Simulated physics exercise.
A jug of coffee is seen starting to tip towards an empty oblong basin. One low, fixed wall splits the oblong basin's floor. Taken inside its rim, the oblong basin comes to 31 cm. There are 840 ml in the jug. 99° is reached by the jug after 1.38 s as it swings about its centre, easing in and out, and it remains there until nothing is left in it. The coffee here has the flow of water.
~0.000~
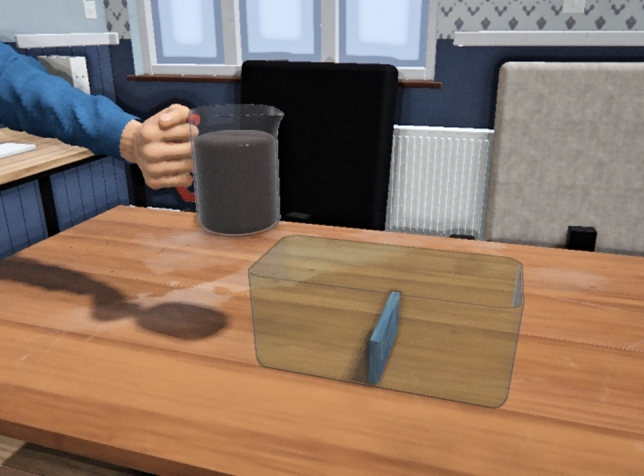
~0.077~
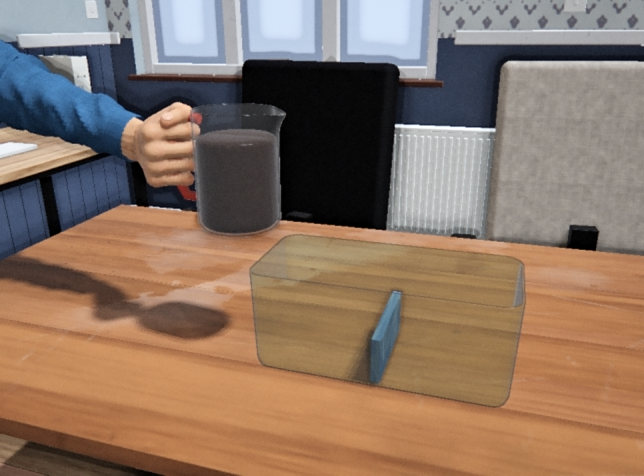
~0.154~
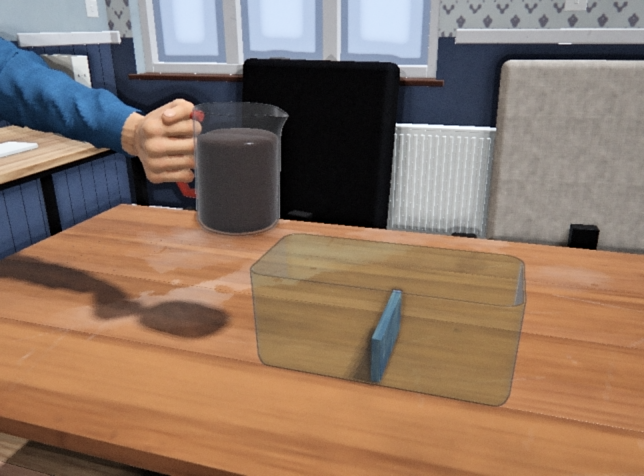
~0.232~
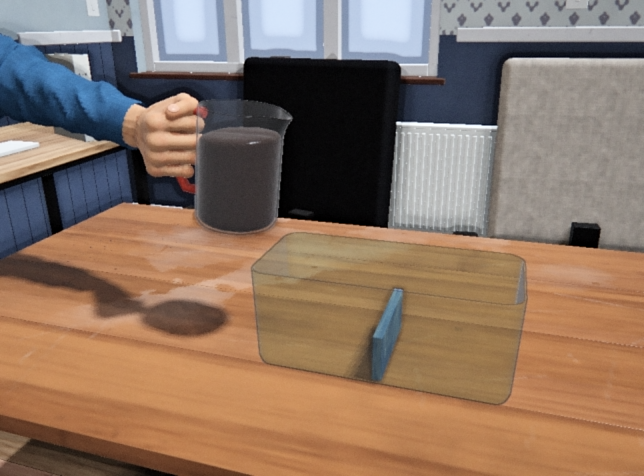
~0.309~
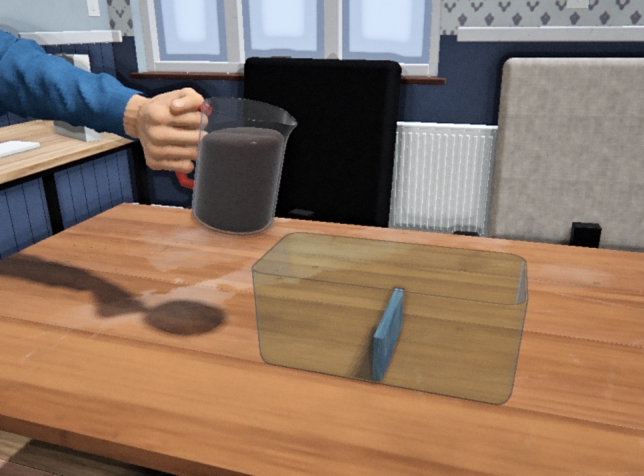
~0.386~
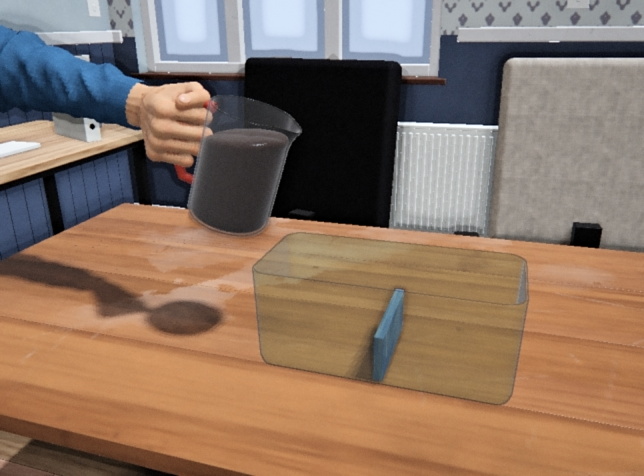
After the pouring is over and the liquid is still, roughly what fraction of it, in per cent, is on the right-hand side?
Roughly 2 out of 100 parts.
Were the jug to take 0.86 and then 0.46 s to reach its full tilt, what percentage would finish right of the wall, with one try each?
About 0 %, then about 5 %.
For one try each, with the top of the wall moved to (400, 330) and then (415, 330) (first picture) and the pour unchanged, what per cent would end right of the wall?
5 in a hundred, followed by 5 in a hundred.
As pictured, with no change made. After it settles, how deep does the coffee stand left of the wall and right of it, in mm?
Left roughly 42 mm; right roughly 0 mm.
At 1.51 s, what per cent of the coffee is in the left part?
Roughly 84 in a hundred.
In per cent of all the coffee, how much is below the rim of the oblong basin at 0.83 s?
Close to 3 in a hundred.
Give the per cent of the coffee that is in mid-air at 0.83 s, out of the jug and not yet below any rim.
Near 8 per cent at that time.
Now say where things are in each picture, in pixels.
In the first picture, it leans 0°; its right rim is at (282, 114); the coffee meets the walls at (201, 135) and (273, 139); the oblong basin's rim runs from (267, 254) to (522, 284); the wall's top is at (386, 316).
In the second picture, it leans 1°; its right rim is at (284, 114); the coffee meets the walls at (203, 134) and (275, 139).
In the third picture, it leans 3°; its right rim is at (287, 115); the coffee meets the walls at (204, 134) and (277, 138).
In the fourth picture, it leans 7°; its right rim is at (291, 118); the coffee meets the walls at (207, 133) and (280, 137).
In the fifth picture, it leans 12°; its right rim is at (296, 124); the coffee meets the walls at (209, 134) and (284, 137).
In the sixth picture, it leans 18°; its right rim is at (301, 131); the coffee meets the walls at (207, 150) and (288, 140).
After 0.83 s the tilt is 65° and 89 per cent is still to pour, 3 is left of the wall and 0 right of it.
After 1.16 s the tilt is 93° and 45 per cent is still to pour, 40 is left of the wall and 0 right of it.
After 1.51 s the tilt is 99° and 10 per cent is still to pour, 83 is left of the wall and 1 right of it.
After 1.88 s the tilt is 99° and 1 per cent is still to pour, 96 is left of the wall and 2 right of it.
In the end 97 per cent lies left of the wall, 2 right of it and 1 outside.
